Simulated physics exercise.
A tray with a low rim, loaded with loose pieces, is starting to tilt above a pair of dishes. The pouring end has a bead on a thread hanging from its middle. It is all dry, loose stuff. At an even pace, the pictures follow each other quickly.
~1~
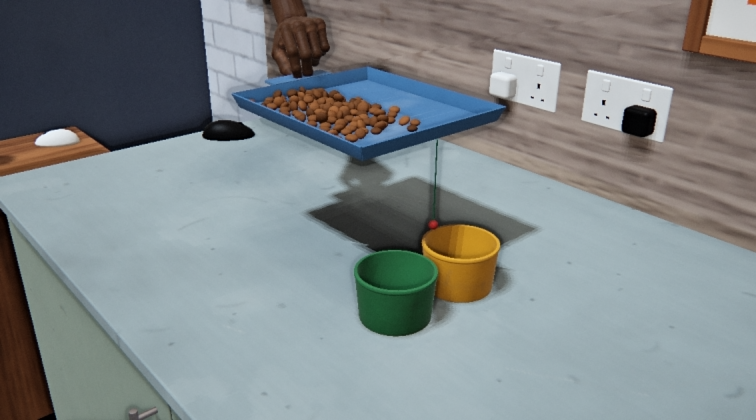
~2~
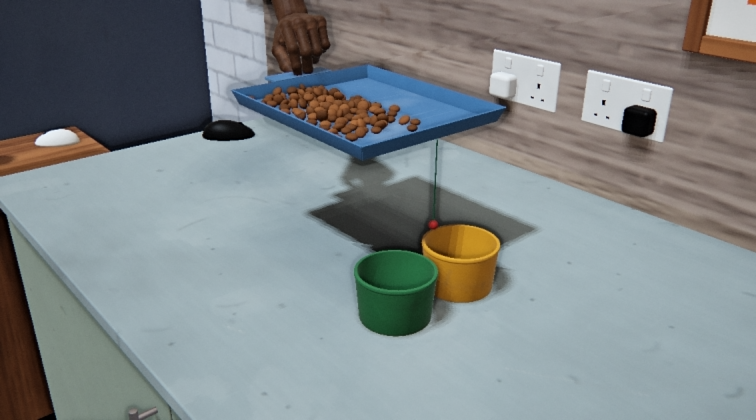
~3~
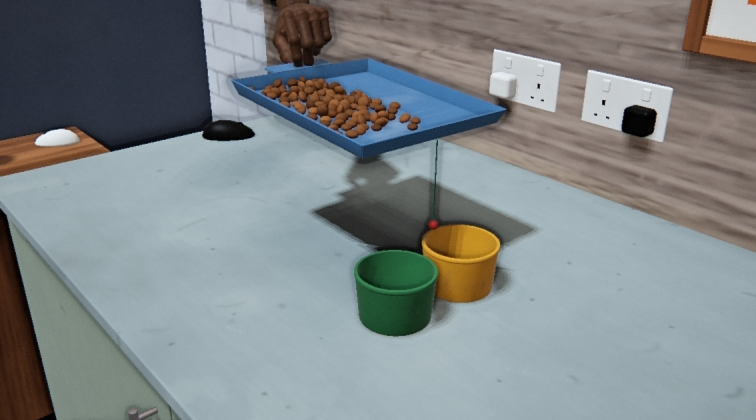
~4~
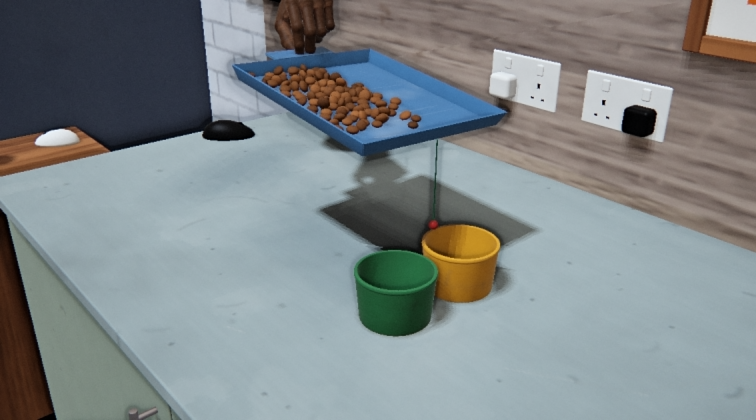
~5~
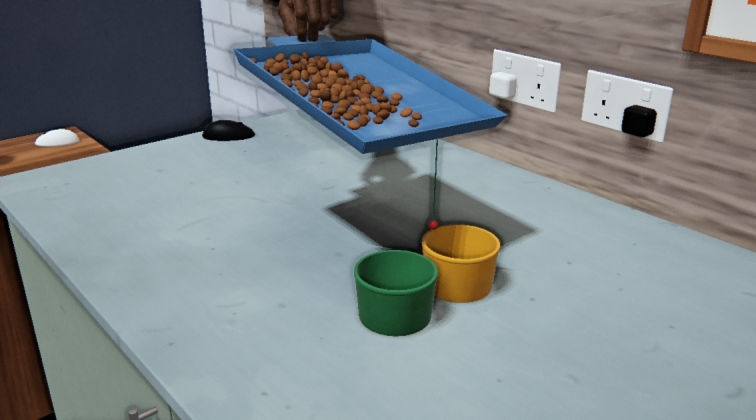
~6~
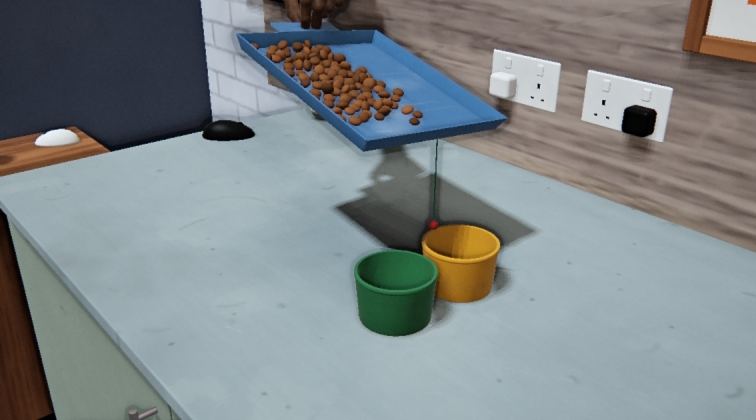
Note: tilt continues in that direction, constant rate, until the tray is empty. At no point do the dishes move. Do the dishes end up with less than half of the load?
Yes: Result: Mostly missed.
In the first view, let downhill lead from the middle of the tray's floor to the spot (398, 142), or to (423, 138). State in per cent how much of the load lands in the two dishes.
In turn 80 and 60 in a hundred.
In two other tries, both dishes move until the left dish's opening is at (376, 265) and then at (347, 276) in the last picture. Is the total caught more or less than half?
First shift, a minority share; second shift, a minority share.
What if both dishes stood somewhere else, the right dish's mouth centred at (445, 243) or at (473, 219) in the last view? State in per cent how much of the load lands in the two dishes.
I'd say about 20 percent, followed by about 40 percent.
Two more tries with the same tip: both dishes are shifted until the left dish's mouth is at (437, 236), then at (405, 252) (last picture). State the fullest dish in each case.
At place one the right of the pair; at place two the right of the pair.
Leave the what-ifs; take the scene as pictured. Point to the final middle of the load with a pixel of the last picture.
Last view, centre at rest - approx. (500, 271).
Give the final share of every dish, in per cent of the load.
The share is 0 per cent in the left dish and 30 per cent in the right dish.
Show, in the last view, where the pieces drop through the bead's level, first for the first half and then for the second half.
First close to (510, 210), next close to (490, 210).
Shortly afterwards, tray tipped steeply; near two thirds on the tray; only a few in the right dish; only a few outside both; near a quarter in the air.
Next, tray tipped past a quarter turn; only a few on the tray; near a quarter in the right dish; near half outside both; a little in the air.
Some moments later, tray tipped past a quarter turn; near a third in the right dish; near two thirds outside both.
In the end, tray tipped past a quarter turn; none at all in the left dish; near a third in the right dish; near two thirds outside both.
